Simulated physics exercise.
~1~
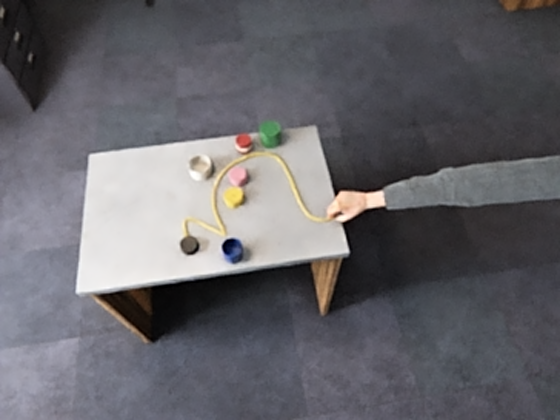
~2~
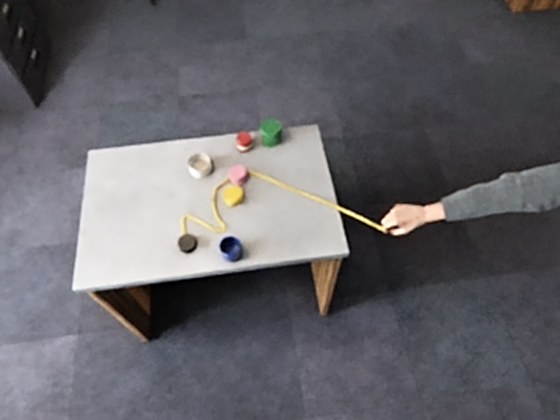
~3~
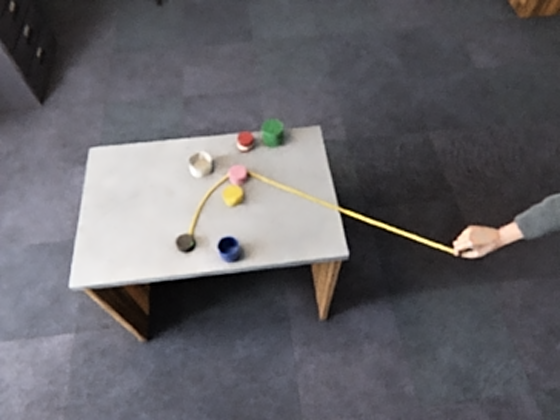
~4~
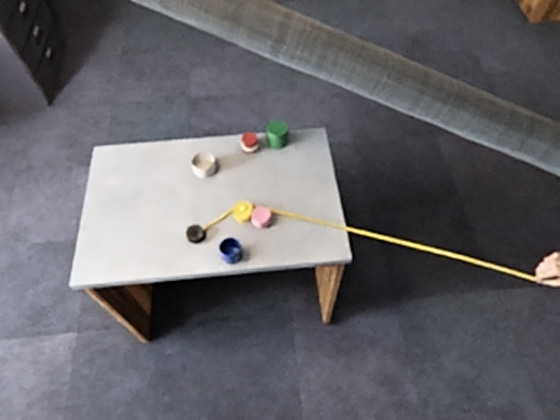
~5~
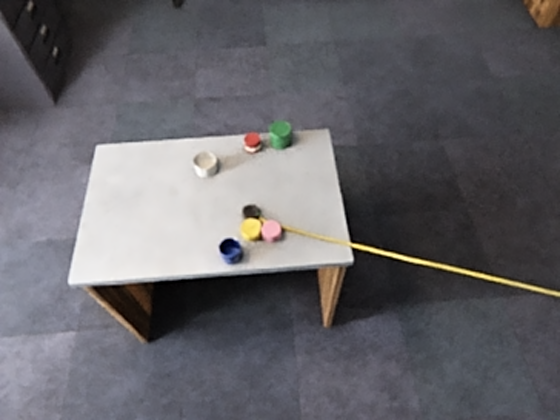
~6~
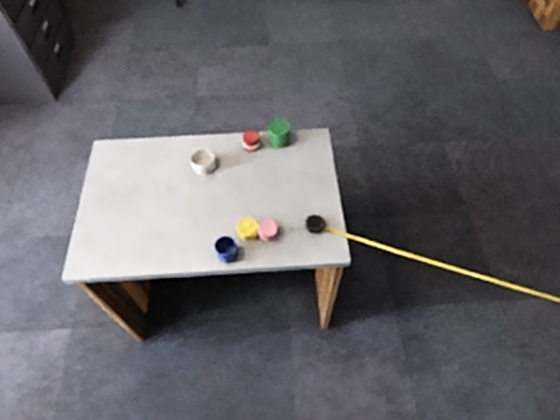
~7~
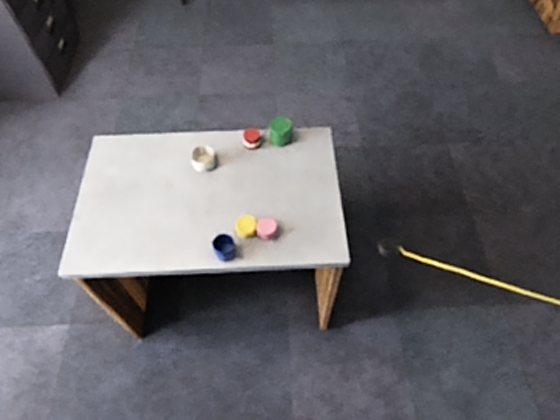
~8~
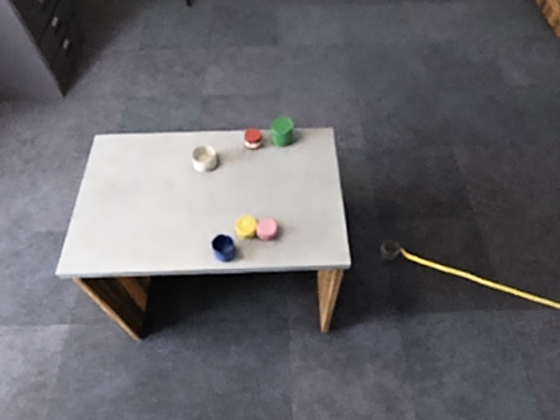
A hand pulls a yellow cord rightwards, shifting two small pots before dragging a black object off the table.
